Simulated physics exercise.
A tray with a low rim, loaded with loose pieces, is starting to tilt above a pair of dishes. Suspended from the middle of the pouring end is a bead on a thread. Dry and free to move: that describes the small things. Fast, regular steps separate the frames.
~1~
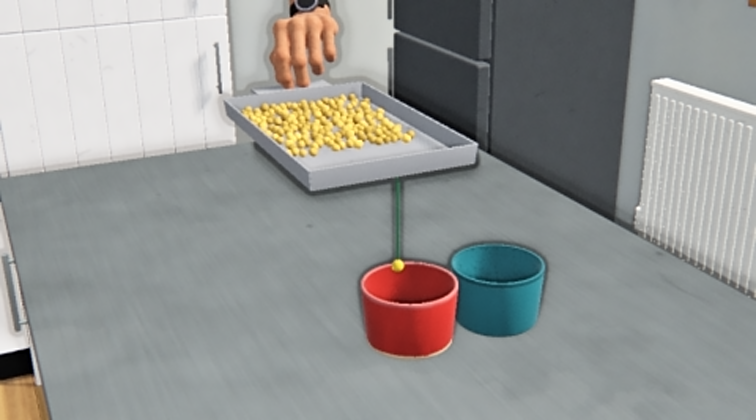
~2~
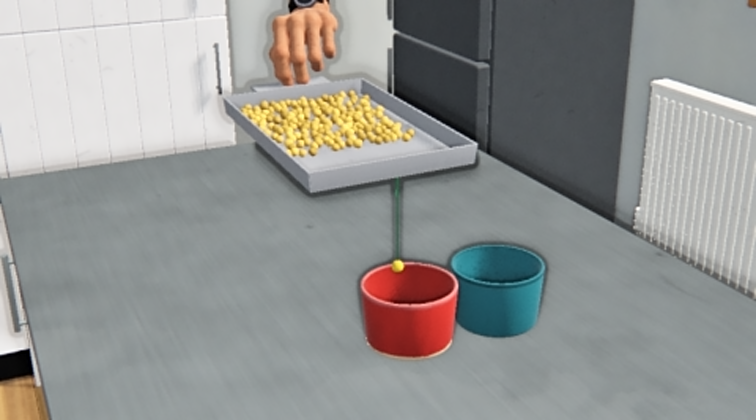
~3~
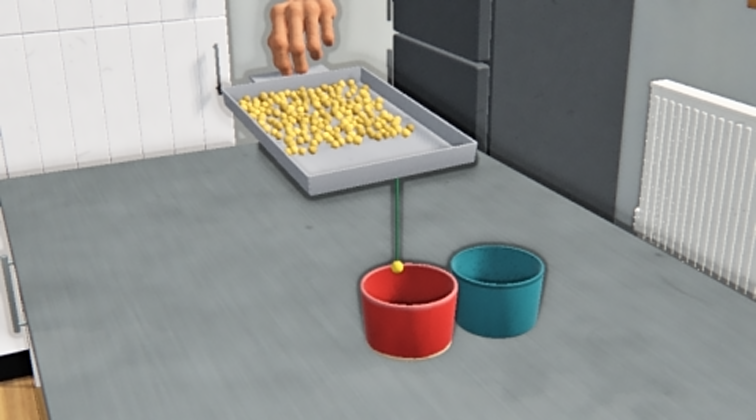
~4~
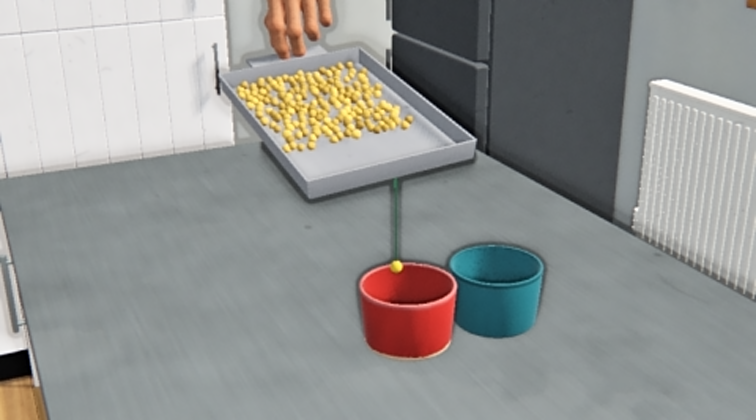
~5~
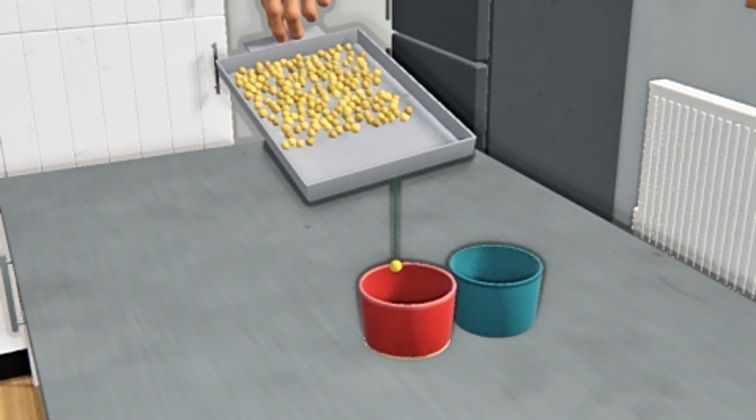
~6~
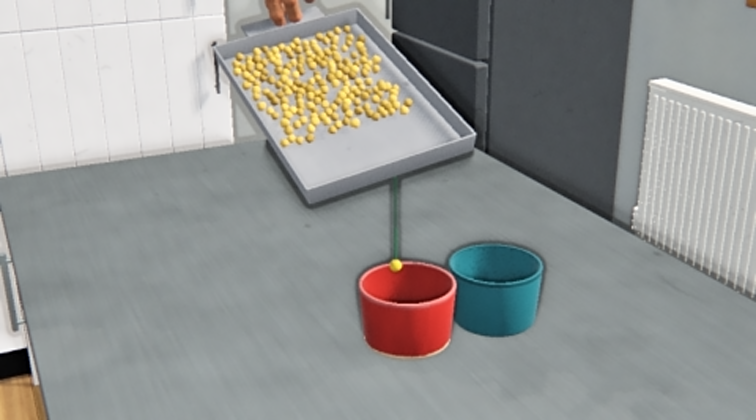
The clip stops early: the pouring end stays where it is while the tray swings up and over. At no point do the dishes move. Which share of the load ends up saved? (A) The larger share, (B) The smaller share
The smaller share.
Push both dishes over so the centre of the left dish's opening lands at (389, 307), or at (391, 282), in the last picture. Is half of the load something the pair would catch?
In order, they'd catch a minor share, and next a minor share.
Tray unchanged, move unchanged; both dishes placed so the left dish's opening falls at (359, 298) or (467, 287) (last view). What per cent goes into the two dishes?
It comes to roughly 50 per cent in one try and roughly 0 per cent in the next.
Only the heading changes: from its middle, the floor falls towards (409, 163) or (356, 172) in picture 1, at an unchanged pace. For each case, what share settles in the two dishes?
Lab note: Try one about 40 %, try two 10 %.
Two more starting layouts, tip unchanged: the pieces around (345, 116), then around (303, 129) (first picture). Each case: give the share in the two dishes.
Close to 0 %, followed by close to 0 %.
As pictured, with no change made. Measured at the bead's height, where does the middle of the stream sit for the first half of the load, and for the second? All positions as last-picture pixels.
The early half goes through (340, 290), the late half through (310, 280).
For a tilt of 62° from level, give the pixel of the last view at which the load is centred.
Close to (327, 150).
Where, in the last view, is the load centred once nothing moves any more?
Roughly at (321, 374).
Soon, tray tipped steeply; nearly all on the tray; a stray few in the air.
A while on, tray tipped right over; most on the tray; a small part outside both; a stray few in the air.
Towards the end, tray tipped past a quarter turn; a stray few in the left dish; nearly all outside both.
Finally, tray tipped past a quarter turn; a stray few in the left dish; none in the right dish; nearly all outside both.
